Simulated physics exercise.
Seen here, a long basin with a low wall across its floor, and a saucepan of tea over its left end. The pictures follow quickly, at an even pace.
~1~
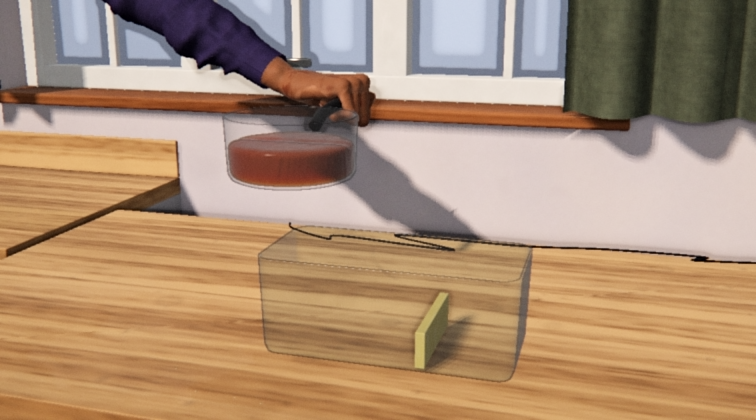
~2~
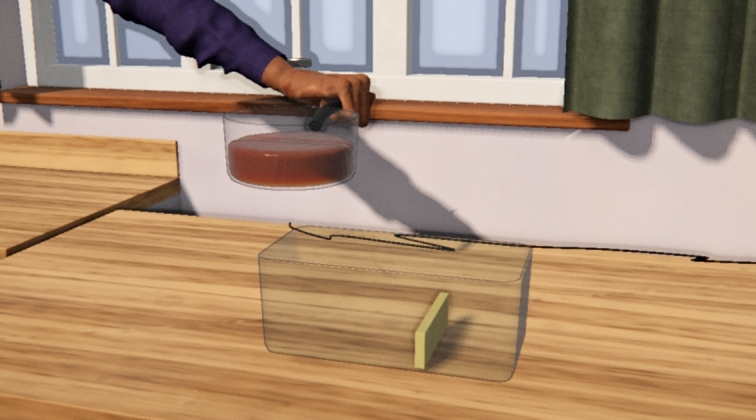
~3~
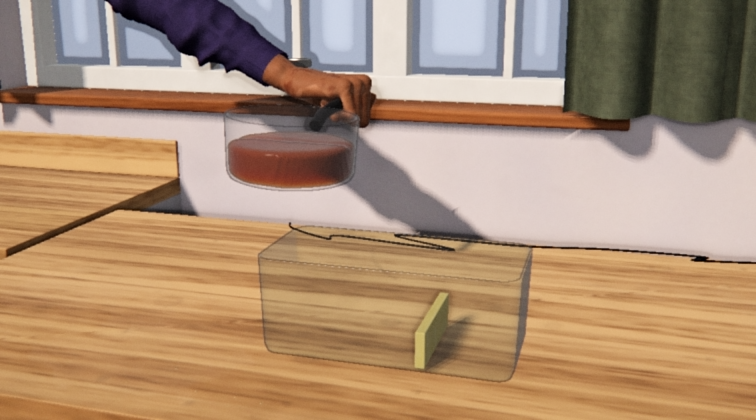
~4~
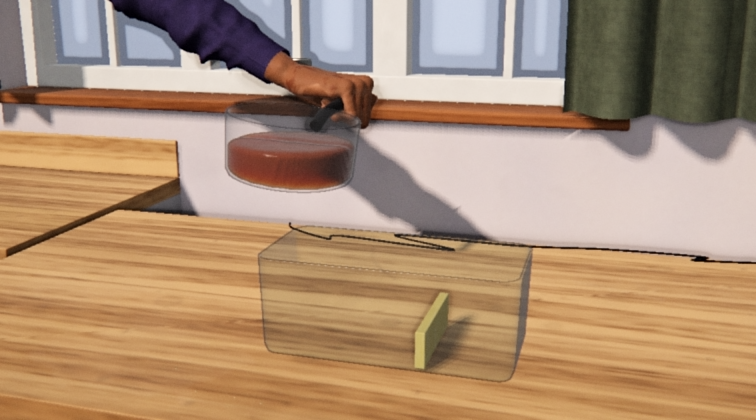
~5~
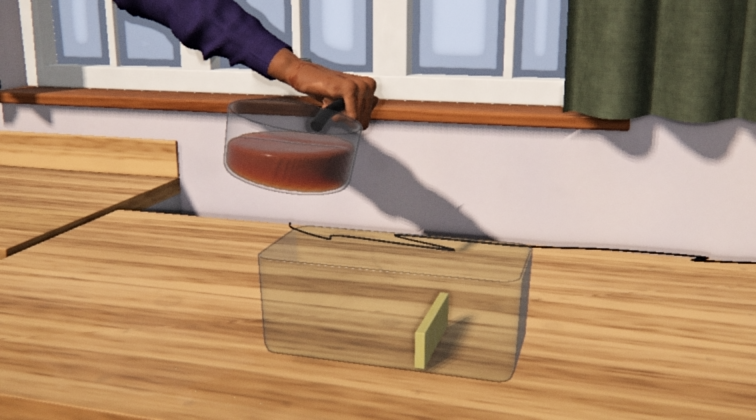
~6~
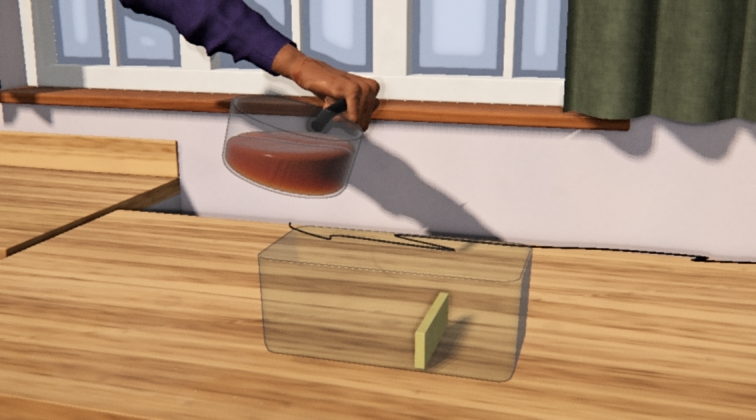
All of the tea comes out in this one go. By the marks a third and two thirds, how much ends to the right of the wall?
The share right of the wall is less than a third.
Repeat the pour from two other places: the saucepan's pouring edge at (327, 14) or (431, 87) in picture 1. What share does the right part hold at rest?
About 10 and 60 per cent.
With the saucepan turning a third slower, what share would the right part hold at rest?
Some 5 per cent.
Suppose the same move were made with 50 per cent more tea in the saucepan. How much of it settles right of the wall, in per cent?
It comes to 20 per cent or so.
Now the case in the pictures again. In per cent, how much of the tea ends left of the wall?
Roughly 90 in a hundred.
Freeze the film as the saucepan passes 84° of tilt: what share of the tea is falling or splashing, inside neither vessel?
It comes to 40 per cent or so.
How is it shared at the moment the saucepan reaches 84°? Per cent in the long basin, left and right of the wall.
The left part 20 per cent, the right part 0.
A moment on, the saucepan is tipped on its side and 42 per cent is still to pour, 19 is left of the wall and 0 right of it.
Next, the saucepan is tipped right over and 4 per cent is still to pour, 85 is left of the wall and 3 right of it.
Then the saucepan is tipped right over and 0 per cent is still to pour, 90 is left of the wall and 8 right of it.
Later the saucepan is tipped right over and 0 per cent is still to pour, 90 is left of the wall and 8 right of it.
Finally, 90 per cent lies left of the wall, 8 right of it and 1 outside.
